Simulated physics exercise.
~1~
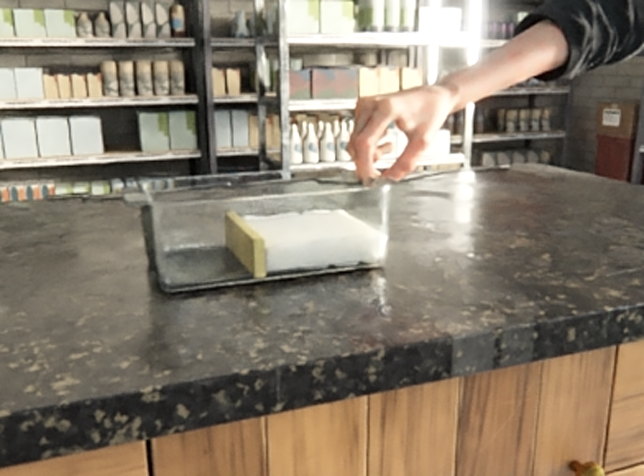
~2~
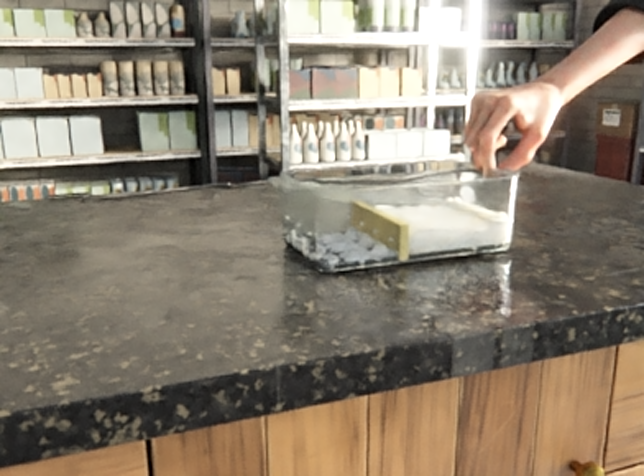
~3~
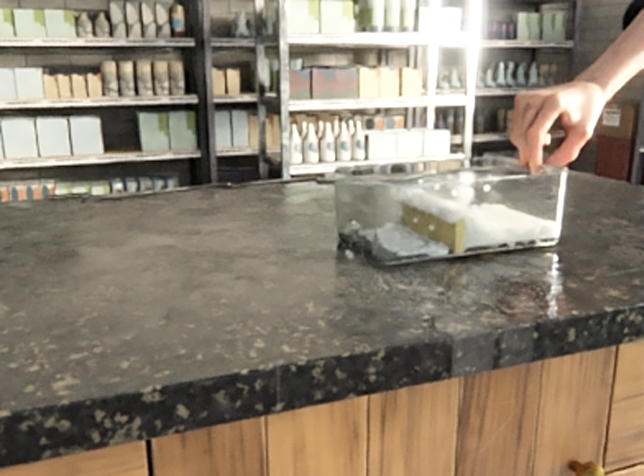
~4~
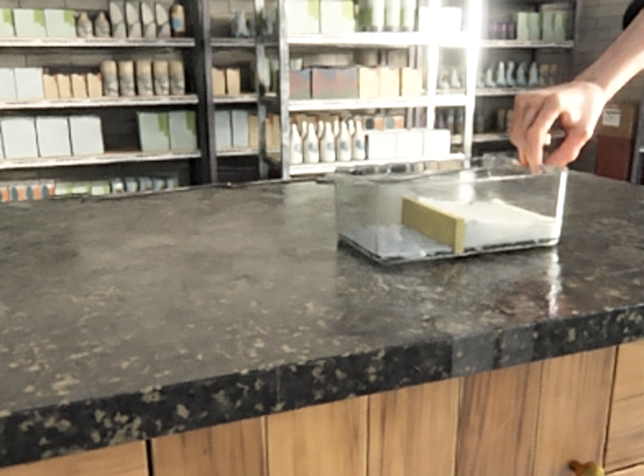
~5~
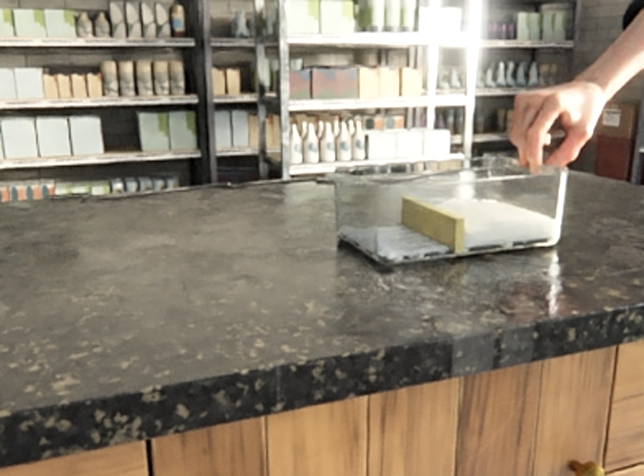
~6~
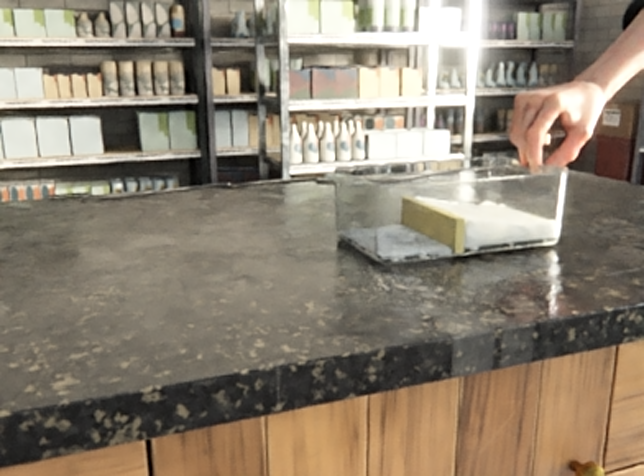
A hand slid a clear tub with a yellowish divider to the right across a dark speckled counter, and the white liquid sloshed, some of it spilling over into the left part before the tub stopped and the liquid settled, the divider still upright.
